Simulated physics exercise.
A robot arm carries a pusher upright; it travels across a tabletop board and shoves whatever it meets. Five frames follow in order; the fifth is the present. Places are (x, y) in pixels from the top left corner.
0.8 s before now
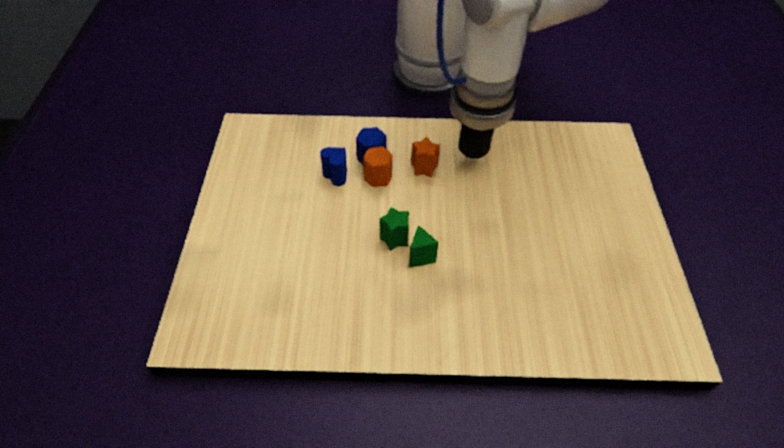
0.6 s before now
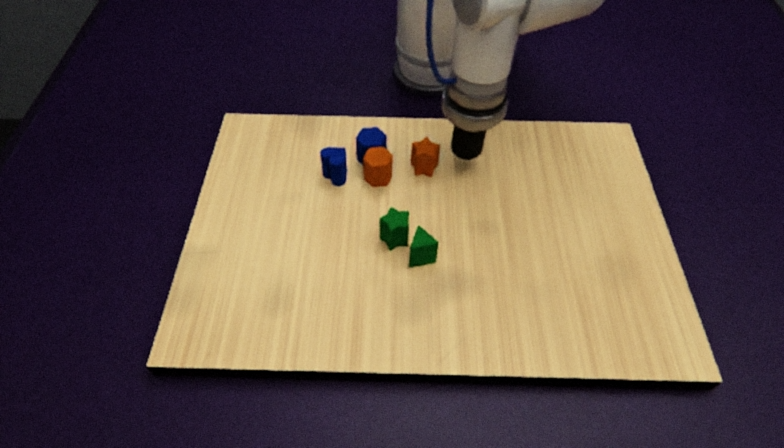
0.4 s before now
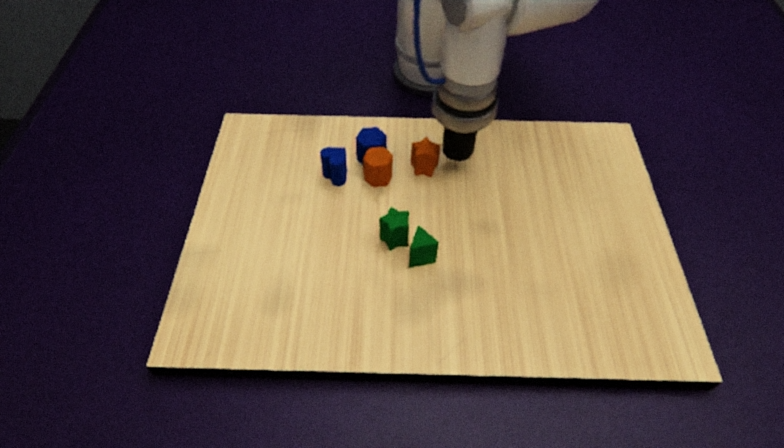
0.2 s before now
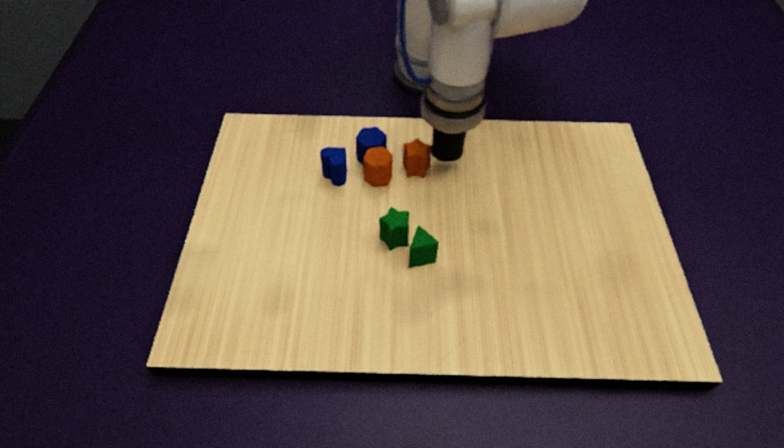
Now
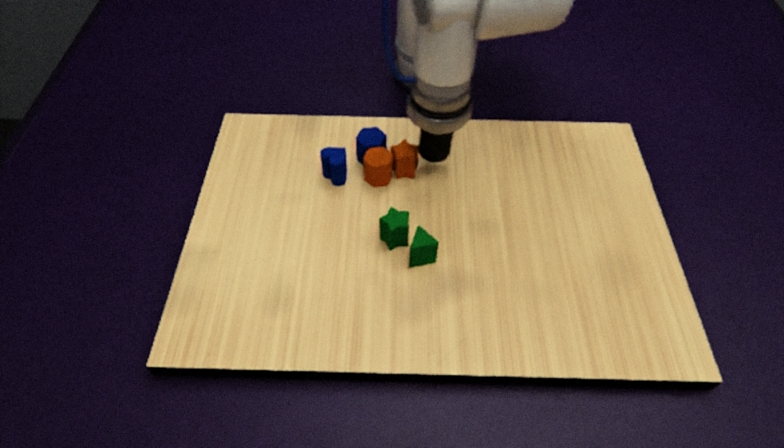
A robot arm moved its black tip left across a wooden board and pushed the orange star left, up close to the orange hexagonal block, while the blue and green blocks stayed still.
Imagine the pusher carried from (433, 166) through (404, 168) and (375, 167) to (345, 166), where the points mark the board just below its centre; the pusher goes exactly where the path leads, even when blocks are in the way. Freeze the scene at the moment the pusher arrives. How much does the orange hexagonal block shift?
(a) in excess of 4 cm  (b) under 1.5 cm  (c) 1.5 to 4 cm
That would be a.
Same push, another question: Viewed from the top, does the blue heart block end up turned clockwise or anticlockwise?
Watching from overhead, you'd notice the blue heart block rotating clockwise.
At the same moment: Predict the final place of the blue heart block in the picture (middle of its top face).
Pixel (297, 159).
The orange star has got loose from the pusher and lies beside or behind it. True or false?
This is false.
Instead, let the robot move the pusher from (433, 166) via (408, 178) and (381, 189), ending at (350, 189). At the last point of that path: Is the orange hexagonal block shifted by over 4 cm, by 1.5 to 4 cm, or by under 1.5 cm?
Over 4 cm.
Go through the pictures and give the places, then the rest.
The first frame shows lower end of the pusher (474, 149), tops of blocks, blue heart block (334, 154), blue hexagonal block (371, 136), orange hexagonal block (378, 156), orange star (426, 146).
The second frame shows pusher (466, 150), blocks as before.
The third frame shows pusher (457, 151), blocks as before.
The fourth frame shows pusher (447, 152), orange star (417, 147).
The fifth frame shows pusher (434, 152), blue heart block (334, 154), blue hexagonal block (371, 136), orange hexagonal block (378, 156), orange star (405, 149).
The first path, step by step. One third of the way, pusher (403, 154); blue hexagonal block (358, 134), turned 15° clockwise; orange hexagonal block (358, 162), turned 25° anticlockwise; orange star (376, 149), turned 25° anticlockwise.
Two thirds of the way, pusher (373, 153); blue heart block (318, 156), turned 50° clockwise; blue hexagonal block (344, 132), turned 55° clockwise; orange hexagonal block (336, 170), turned 60° anticlockwise; orange star (347, 151), turned 35° anticlockwise.
At the end, pusher (344, 153); blue heart block (297, 159), turned 90° clockwise; blue hexagonal block (330, 127), turned 100° clockwise; orange hexagonal block (322, 177), turned 100° anticlockwise; orange star (321, 156), turned 55° anticlockwise.
